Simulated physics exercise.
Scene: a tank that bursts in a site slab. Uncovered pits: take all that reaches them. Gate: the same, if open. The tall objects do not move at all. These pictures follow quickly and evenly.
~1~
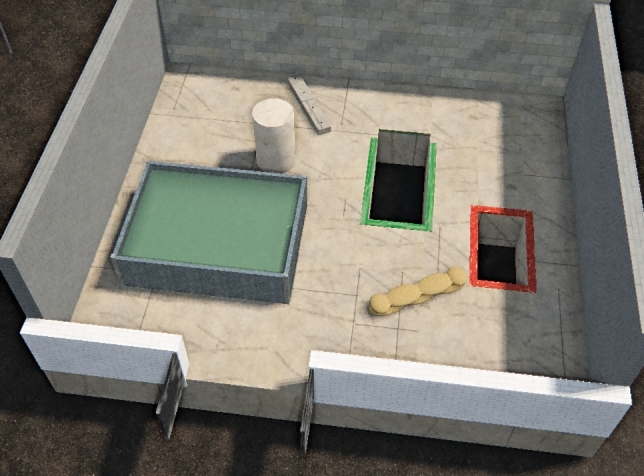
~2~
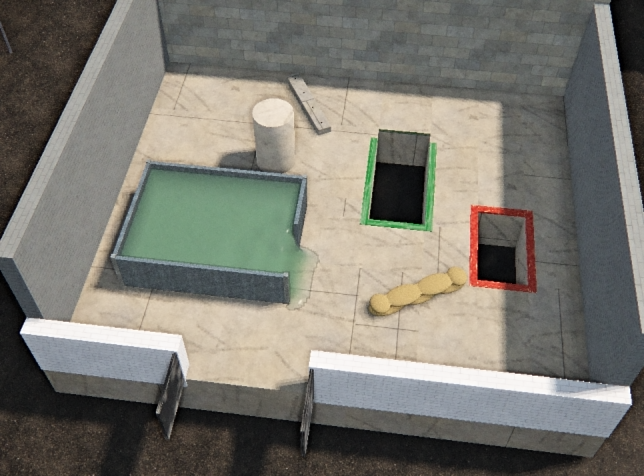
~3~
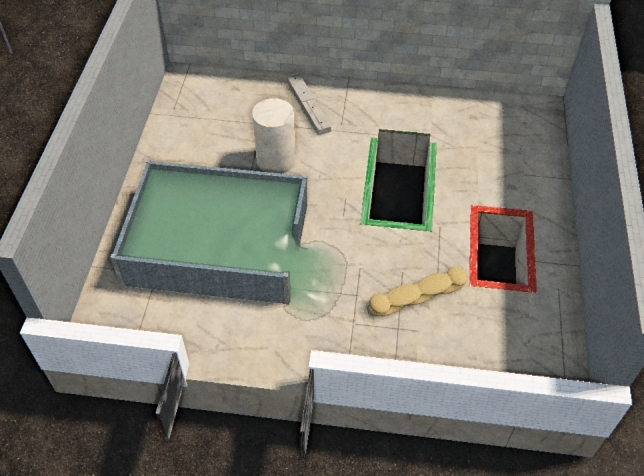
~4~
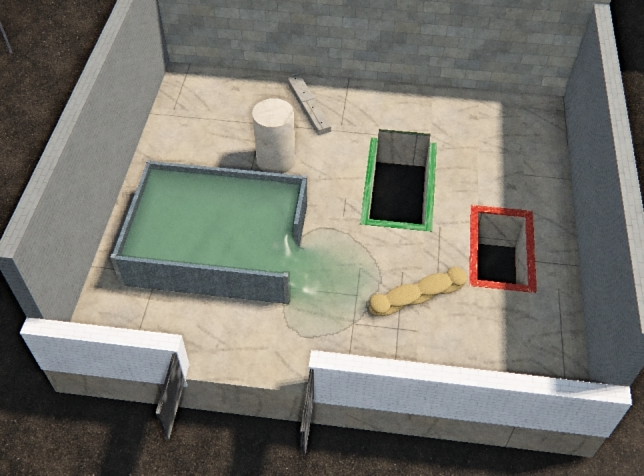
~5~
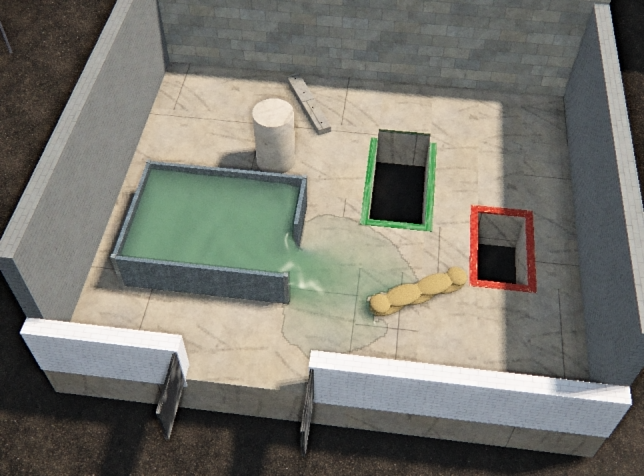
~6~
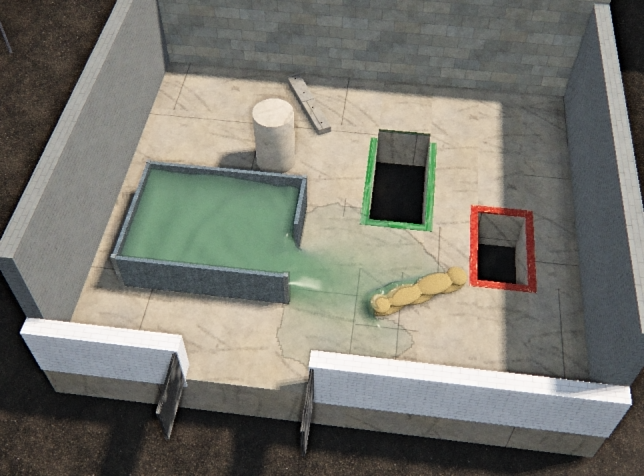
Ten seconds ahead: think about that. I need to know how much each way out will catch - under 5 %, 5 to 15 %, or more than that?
Here you go: The gate catches under 5 %; the red pit catches more than 15 %; the green pit catches 5 to 15 %.
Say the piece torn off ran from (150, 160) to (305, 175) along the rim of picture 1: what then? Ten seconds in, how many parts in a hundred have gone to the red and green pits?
Red takes 4 in a hundred, green takes 30 in a hundred.
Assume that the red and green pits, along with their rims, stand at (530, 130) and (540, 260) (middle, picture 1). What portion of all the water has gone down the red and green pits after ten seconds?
Of the total, the red pit holds 14 per cent and the green pit 40 per cent.
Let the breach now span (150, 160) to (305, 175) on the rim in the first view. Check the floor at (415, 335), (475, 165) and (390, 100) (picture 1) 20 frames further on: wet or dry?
Result, in sequence: Untouched by the flood; untouched by the flood; inundated.
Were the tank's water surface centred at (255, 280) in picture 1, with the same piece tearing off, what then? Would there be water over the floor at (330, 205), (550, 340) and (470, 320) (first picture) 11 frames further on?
Spot 1 unwetted, spot 2 wetted, and spot 3 wetted.
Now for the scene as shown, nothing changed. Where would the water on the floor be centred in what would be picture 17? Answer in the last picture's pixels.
Roughly (277, 264).
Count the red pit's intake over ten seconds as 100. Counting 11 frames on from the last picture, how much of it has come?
That share would be near 15 %.
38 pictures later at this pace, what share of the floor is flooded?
It comes to roughly 50 in a hundred.
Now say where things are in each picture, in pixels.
In the first picture, still water in the water tank at (214, 219).
In the second picture, water pours out at (290, 268) and has run to (294, 304).
In the third picture, water pours out at (290, 269) and has run to (341, 265).
In the fourth picture, water pours out at (290, 269) and has run to (373, 272).
In the fifth picture, the front is at (412, 283), out from the gap at (290, 269).
In the sixth picture, water pours out at (290, 268) and has run to (437, 272).
A moment on, water covers 15 % of the floor; the gate 0 %, the red pit 1 %, the green pit 1 %.
Next, water covers 25 % of the floor; the gate 0 %, the red pit 6 %, the green pit 1 %.
Then, water covers 35 % of the floor; the gate 0 %, the red pit 13 %, the green pit 2 %.
Later, water covers 50 % of the floor; the gate 1 %, the red pit 24 %, the green pit 4 %.
In the end, water covers 65 % of the floor; the gate 2 %, the red pit 36 %, the green pit 7 %.
